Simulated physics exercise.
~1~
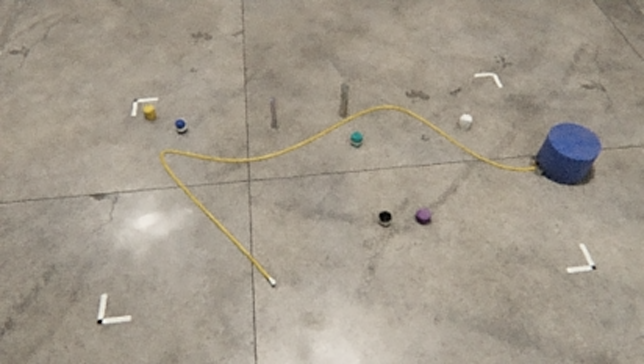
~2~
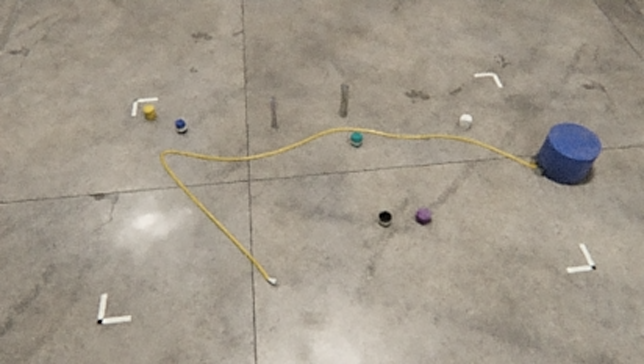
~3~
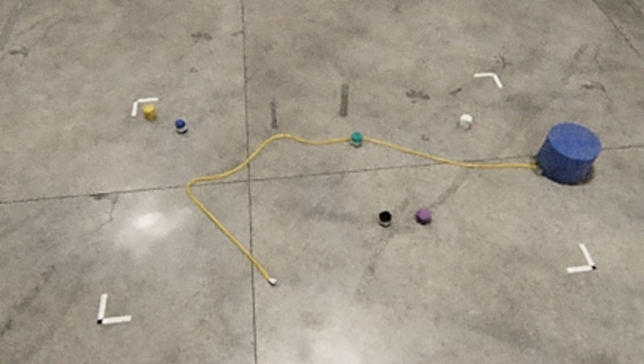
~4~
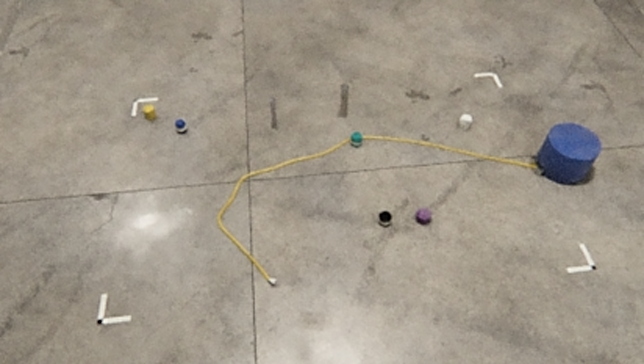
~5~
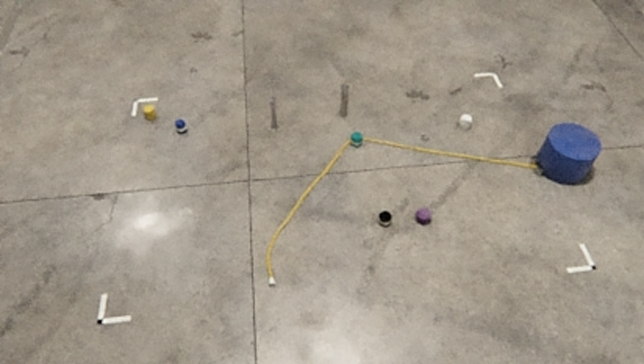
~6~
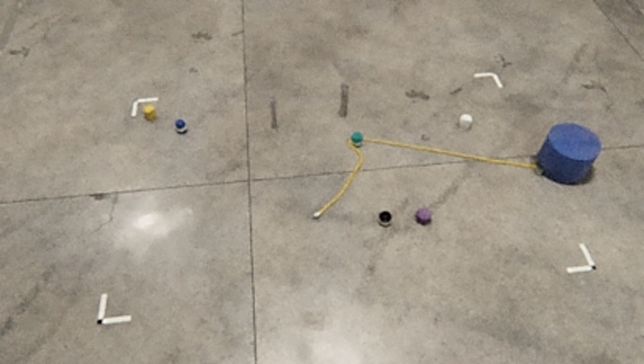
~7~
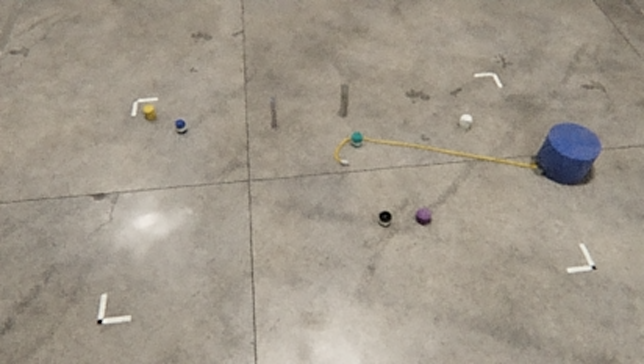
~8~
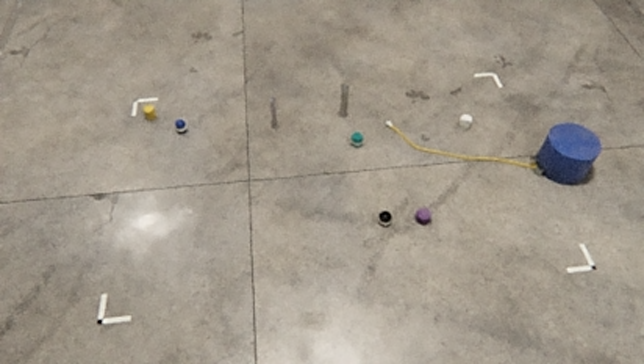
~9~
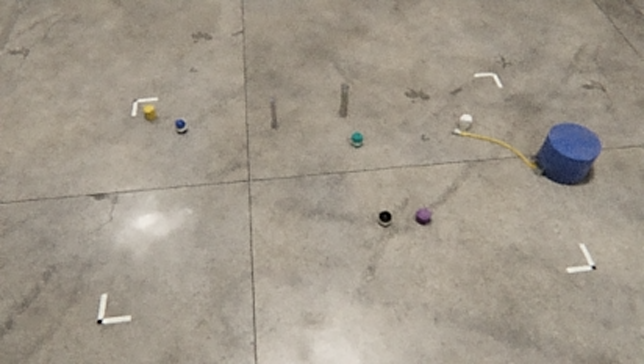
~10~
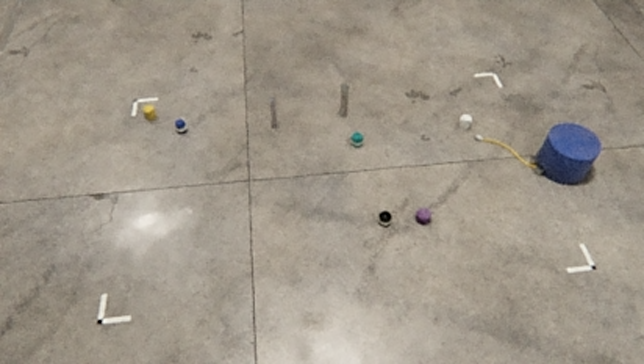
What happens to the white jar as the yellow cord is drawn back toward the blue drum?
The white jar hardly stirs. The end of the cord passes close by, and the jar is still standing in practically the same spot at the end.
